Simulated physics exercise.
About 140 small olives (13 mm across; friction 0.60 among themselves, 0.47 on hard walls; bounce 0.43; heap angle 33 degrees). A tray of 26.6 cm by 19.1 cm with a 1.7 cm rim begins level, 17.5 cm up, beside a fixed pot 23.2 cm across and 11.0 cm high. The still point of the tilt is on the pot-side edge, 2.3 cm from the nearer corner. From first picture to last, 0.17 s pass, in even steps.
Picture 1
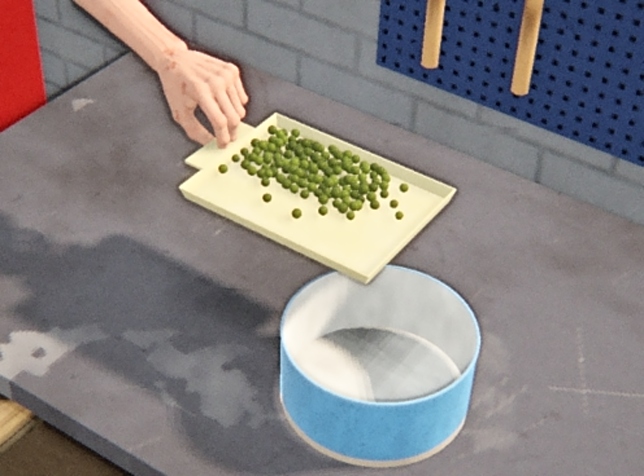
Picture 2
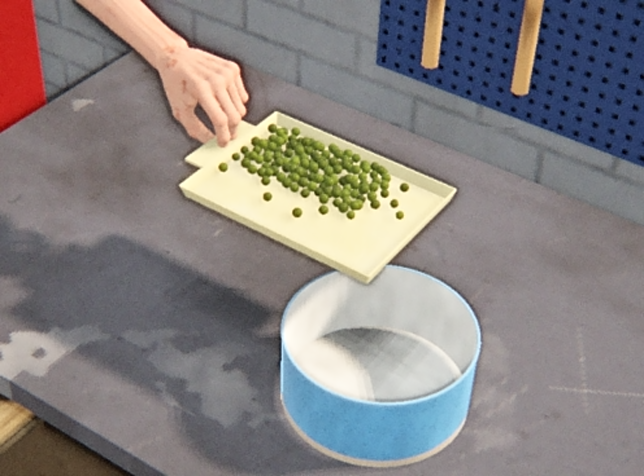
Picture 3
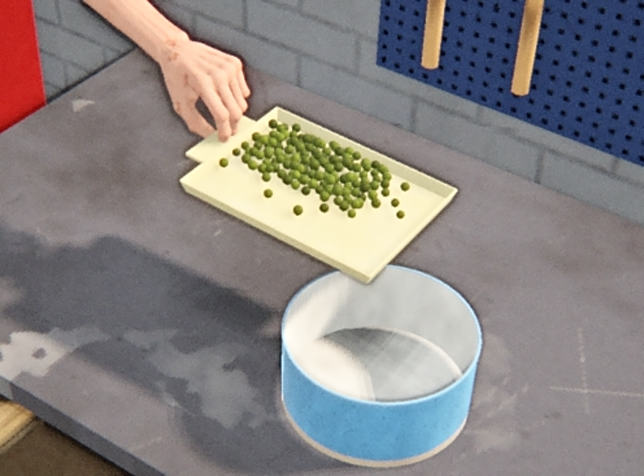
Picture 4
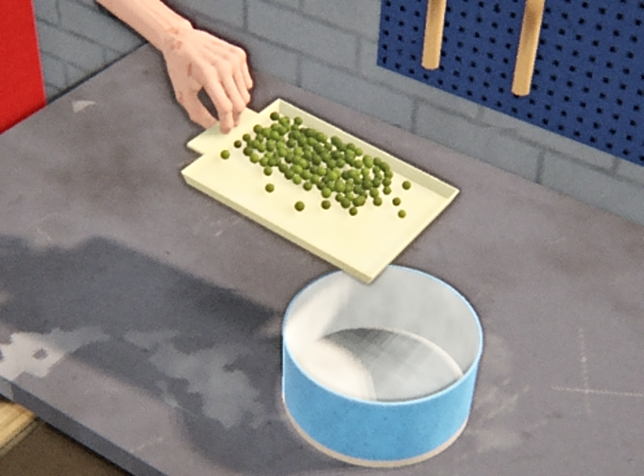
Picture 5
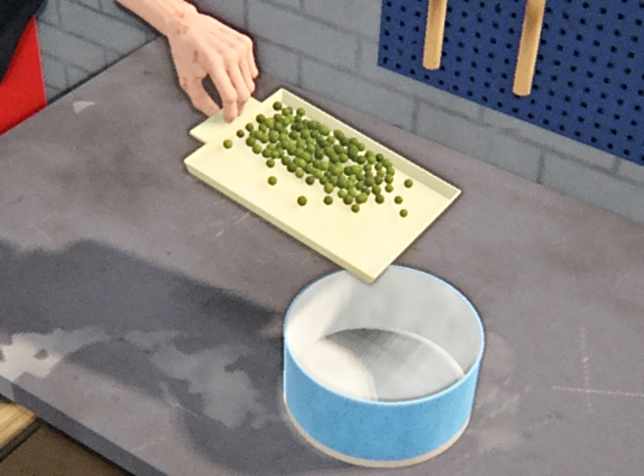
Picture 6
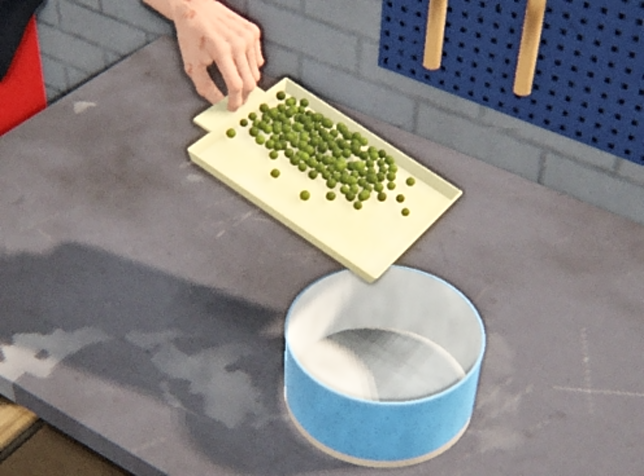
A hand gradually raising the handle end of a cream tray of small green olives, tilting it beside a blue pot.
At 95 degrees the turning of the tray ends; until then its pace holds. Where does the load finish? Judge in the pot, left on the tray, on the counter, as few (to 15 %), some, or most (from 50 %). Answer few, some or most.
Pot: Some, tray: Few, counter: Most.
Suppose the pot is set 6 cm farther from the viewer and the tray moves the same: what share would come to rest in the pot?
It would be near 80 per cent.
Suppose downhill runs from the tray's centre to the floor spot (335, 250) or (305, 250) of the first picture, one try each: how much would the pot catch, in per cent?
About 100 and 75 per cent.
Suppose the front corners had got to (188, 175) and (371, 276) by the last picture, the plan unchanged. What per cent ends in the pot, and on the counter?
Pot 85, counter 15.
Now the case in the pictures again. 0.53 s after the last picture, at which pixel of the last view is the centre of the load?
Near (449, 241).
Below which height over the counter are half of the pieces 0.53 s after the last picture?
Roughly 18 cm.
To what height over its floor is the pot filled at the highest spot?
Some 2.0 cm.
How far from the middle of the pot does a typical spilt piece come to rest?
Roughly 20 cm.
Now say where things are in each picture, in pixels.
Tray tilt 0 degrees, front corners at (186, 186) and (367, 272); middle of the pieces at (314, 171); pot at (380, 330), in the first picture.
Tray tilt 1 degrees, front corners at (186, 185) and (368, 272); middle of the pieces at (314, 170), in the second picture.
Tray tilt 2 degrees, front corners at (187, 180) and (369, 272); middle of the pieces at (315, 167), in the third picture.
Tray tilt 5 degrees, front corners at (188, 172) and (370, 272), lowest corner right back; middle of the pieces at (316, 162), in the fourth picture.
Tray tilt 9 degrees, front corners at (191, 161) and (373, 273), lowest corner right back; middle of the pieces at (319, 155), in the fifth picture.
Tray tilt 13 degrees, front corners at (194, 149) and (375, 273), lowest corner right back; middle of the pieces at (322, 149); pot at (385, 330), in the sixth picture.
Then, 0.32 s after the last picture, tilt 54 degrees; the tray holds 100 %, the pot 0 %.
Then, 0.53 s after the last picture, tilt 80 degrees; the tray holds 55 %, the pot 5 %.
Then, 0.86 s after the last picture, tilt 95 degrees; the tray holds 0 %, the pot 40 %.
In the end, pot 45 %, tray 0 %, counter 55 %.
